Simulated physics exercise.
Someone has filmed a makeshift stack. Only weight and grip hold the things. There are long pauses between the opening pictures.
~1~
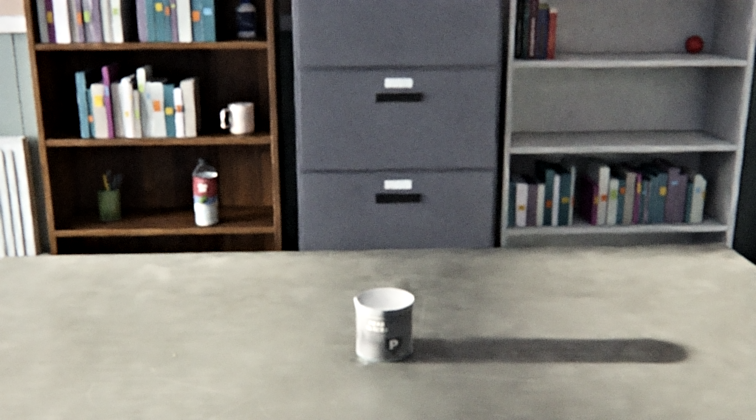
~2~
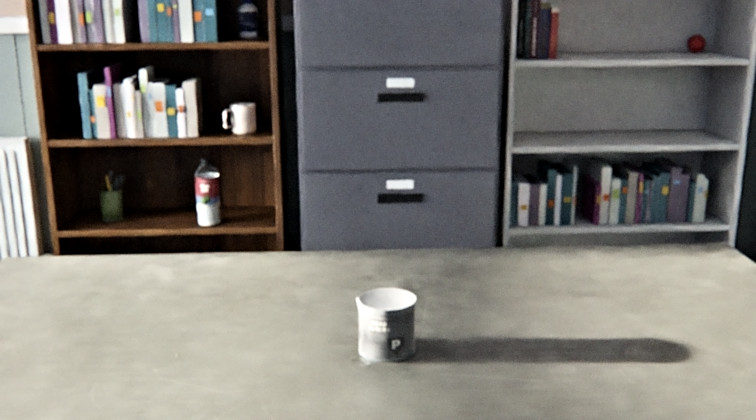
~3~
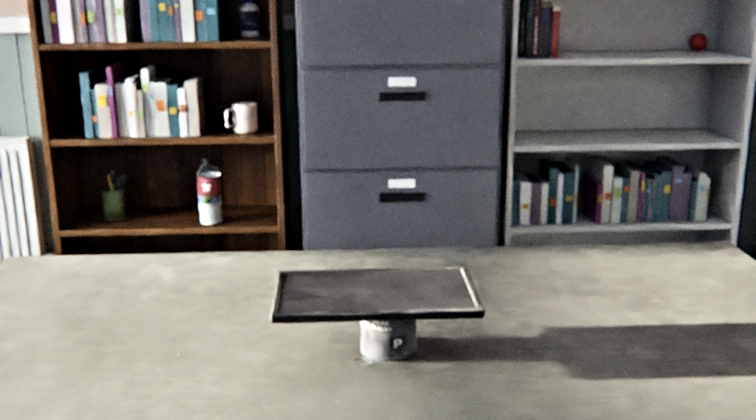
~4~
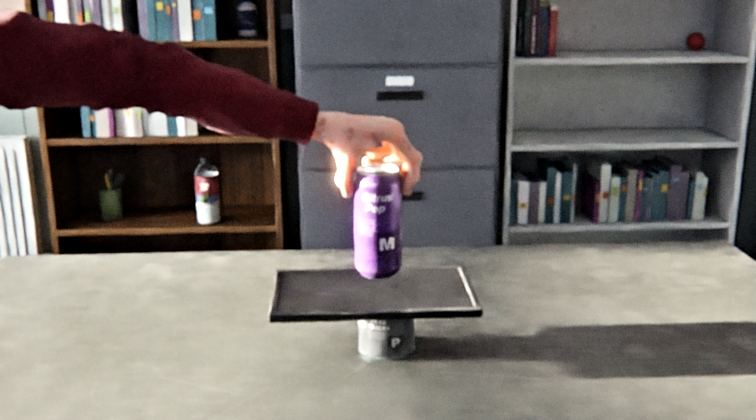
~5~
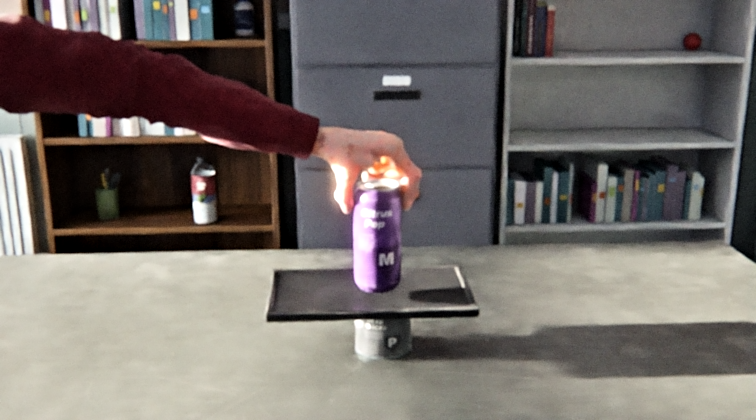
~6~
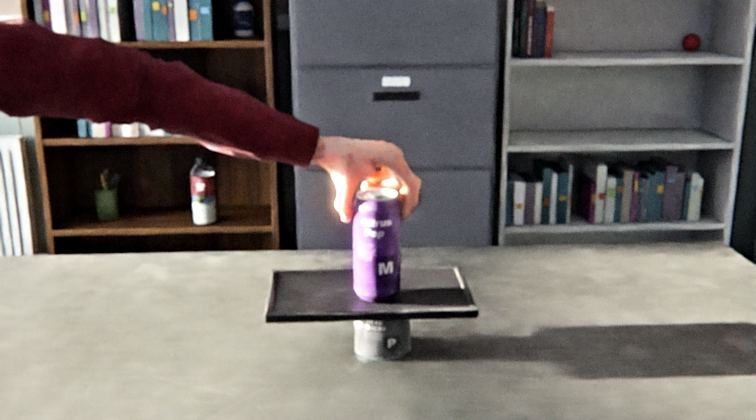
At the start, a small pale cup stands alone on a grey table in front of shelves and a cabinet. Then a flat black lid is resting on top of the cup. A hand in a dark red sleeve lowers a purple can onto the lid and keeps hold of it.
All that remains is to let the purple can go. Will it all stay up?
The stack holds.
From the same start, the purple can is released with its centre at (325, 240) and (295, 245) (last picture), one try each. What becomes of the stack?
In the first case it comes apart; in the second case it comes apart.
Then, 0.20 s on from there, no change.
Then, 0.40 s on from there, purple can resting near (377, 246).
In the end, all 3 unmoved. At the end, from the last picture's camera, purple can near (377, 246). The stack stays up.
